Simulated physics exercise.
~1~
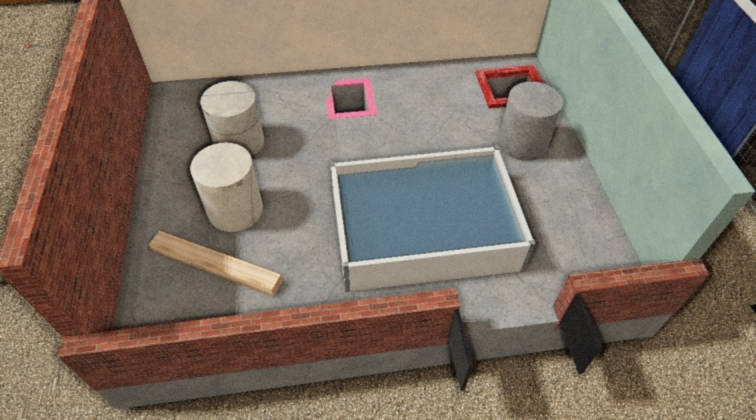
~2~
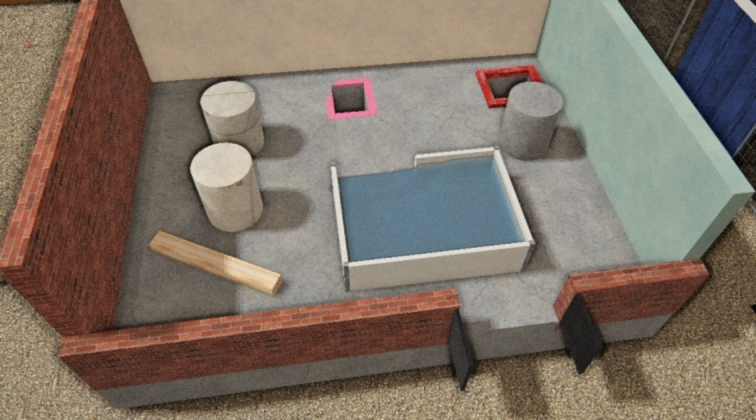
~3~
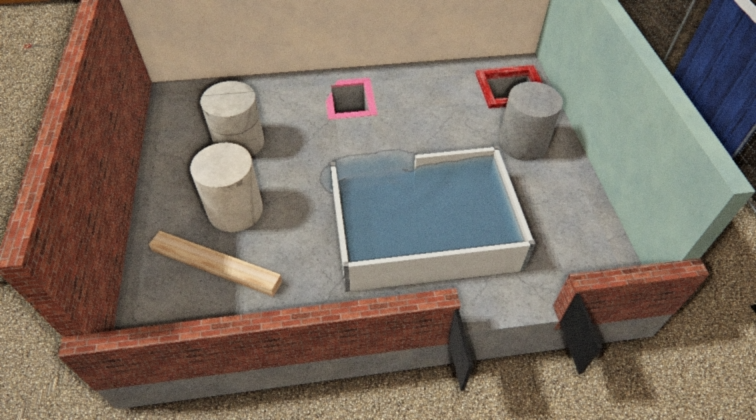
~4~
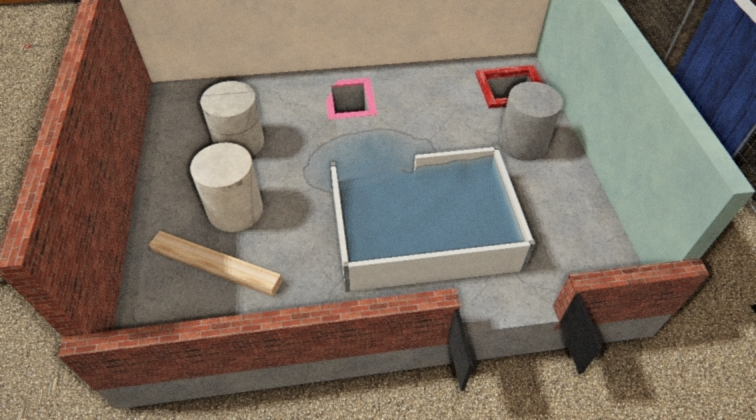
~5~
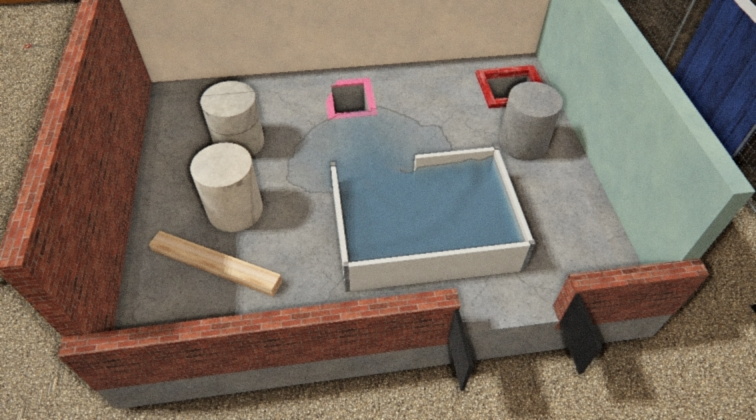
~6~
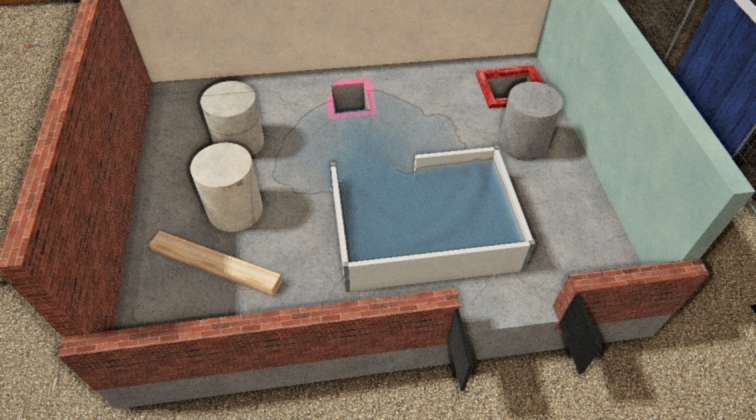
A walled concrete slab on a site is seen from above at an angle, with brick walls at left and front, a beige wall behind and a pale green one at right. Grey cylinders, a wooden beam, pink- and red-edged pits and dark open gates surround a white-sided tank of blue water. The tank's far side opens at its left part, and water spreads outward across the slab to the pink-edged pit, while the camera stays still.
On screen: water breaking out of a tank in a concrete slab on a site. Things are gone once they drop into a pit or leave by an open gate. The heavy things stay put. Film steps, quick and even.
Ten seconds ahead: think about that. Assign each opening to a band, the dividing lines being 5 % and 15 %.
In order: The gate ends up with a tiny portion - beneath five per cent; the pink pit ends up with a large portion - topping fifteen per cent; the red pit ends up with a tiny portion - beneath five per cent.
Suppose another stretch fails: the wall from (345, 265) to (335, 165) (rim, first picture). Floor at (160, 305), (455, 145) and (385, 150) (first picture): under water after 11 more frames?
The first would be drenched, the second still unwetted and the third still unwetted.
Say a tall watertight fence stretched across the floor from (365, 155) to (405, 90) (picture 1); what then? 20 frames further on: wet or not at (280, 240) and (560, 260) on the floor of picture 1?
Spared, then spared.
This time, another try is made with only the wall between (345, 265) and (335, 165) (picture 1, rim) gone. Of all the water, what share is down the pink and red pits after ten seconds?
Estimates in per cent: Pink 20, red 0.
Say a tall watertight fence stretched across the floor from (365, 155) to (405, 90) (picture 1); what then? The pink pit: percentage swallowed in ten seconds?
Pink: 12 %.
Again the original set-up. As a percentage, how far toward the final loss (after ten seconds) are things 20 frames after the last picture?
It would be around 50 %.
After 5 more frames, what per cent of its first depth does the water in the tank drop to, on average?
About 70 %.
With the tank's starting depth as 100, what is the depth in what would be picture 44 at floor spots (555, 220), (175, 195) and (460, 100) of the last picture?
Depths of roughly 2, 4 and 8 per cent.
A moment on, water covers 25 % of the floor; the gate 0 %, the pink pit 4 %, the red pit 0 %.
Next, water covers 35 % of the floor; the gate 0 %, the pink pit 9 %, the red pit 0 %.
Then, water covers 45 % of the floor; the gate 0 %, the pink pit 16 %, the red pit 0 %.
Later, water covers 70 % of the floor; the gate 0 %, the pink pit 25 %, the red pit 1 %.
In the end, water covers 90 % of the floor; the gate 0 %, the pink pit 32 %, the red pit 1 %.
